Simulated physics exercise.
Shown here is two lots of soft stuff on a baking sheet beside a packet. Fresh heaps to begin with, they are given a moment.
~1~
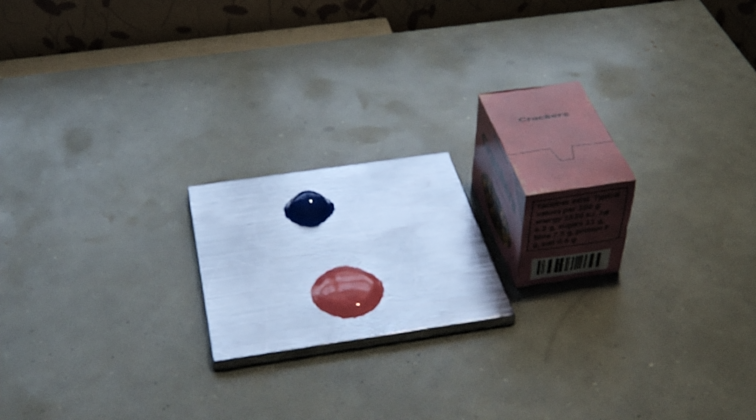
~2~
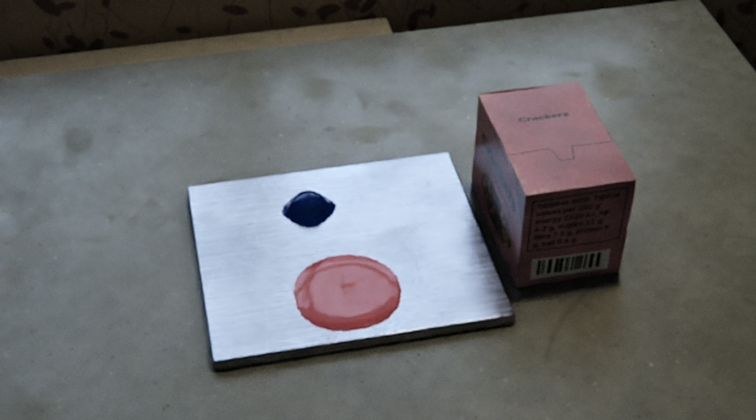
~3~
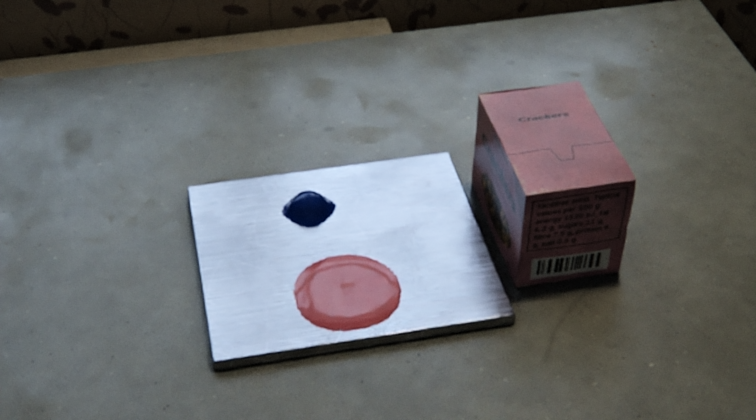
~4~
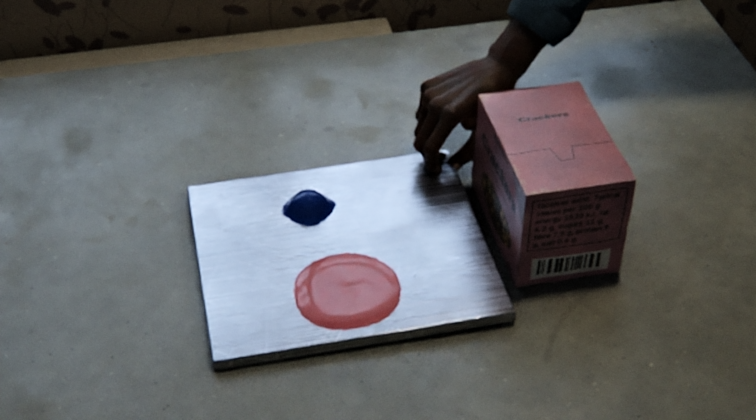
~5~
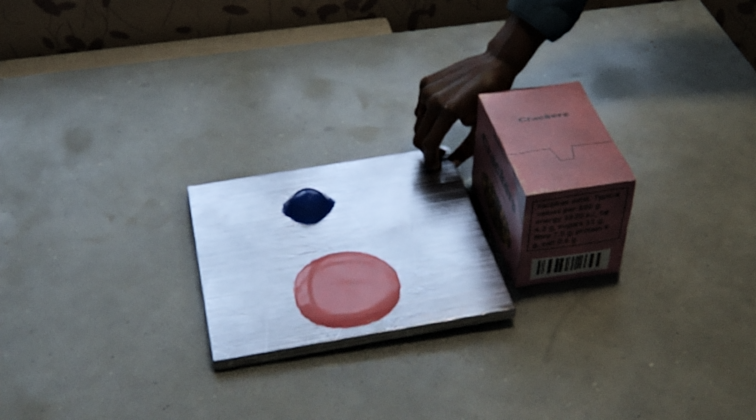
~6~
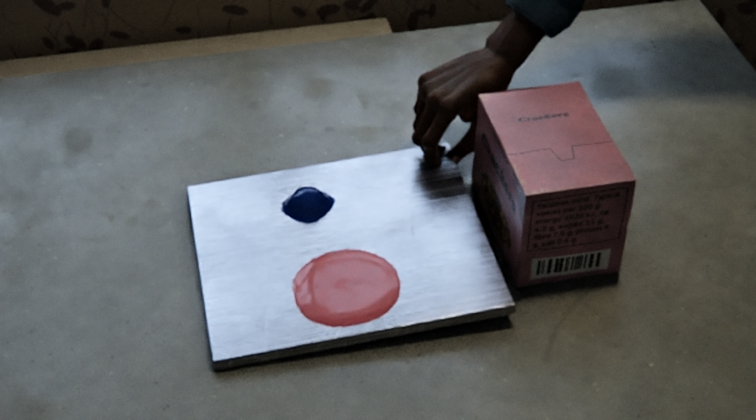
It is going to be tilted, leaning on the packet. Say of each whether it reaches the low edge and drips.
Pink sauce slips off; blue sauce stays put.
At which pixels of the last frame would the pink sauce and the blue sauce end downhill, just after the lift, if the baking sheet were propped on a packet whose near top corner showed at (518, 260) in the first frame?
(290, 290), (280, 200).
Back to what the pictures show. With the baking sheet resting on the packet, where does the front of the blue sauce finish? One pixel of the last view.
Front position, last frame: Approx. (266, 181).
Next, slope about 28°; the pink sauce has crept down a long way; the blue sauce has not moved.
After that, the pink sauce is dripping off the low end; the blue sauce has not moved.
Finally, slope about 28°; the pink sauce is dripping off the low end; the blue sauce has not moved.
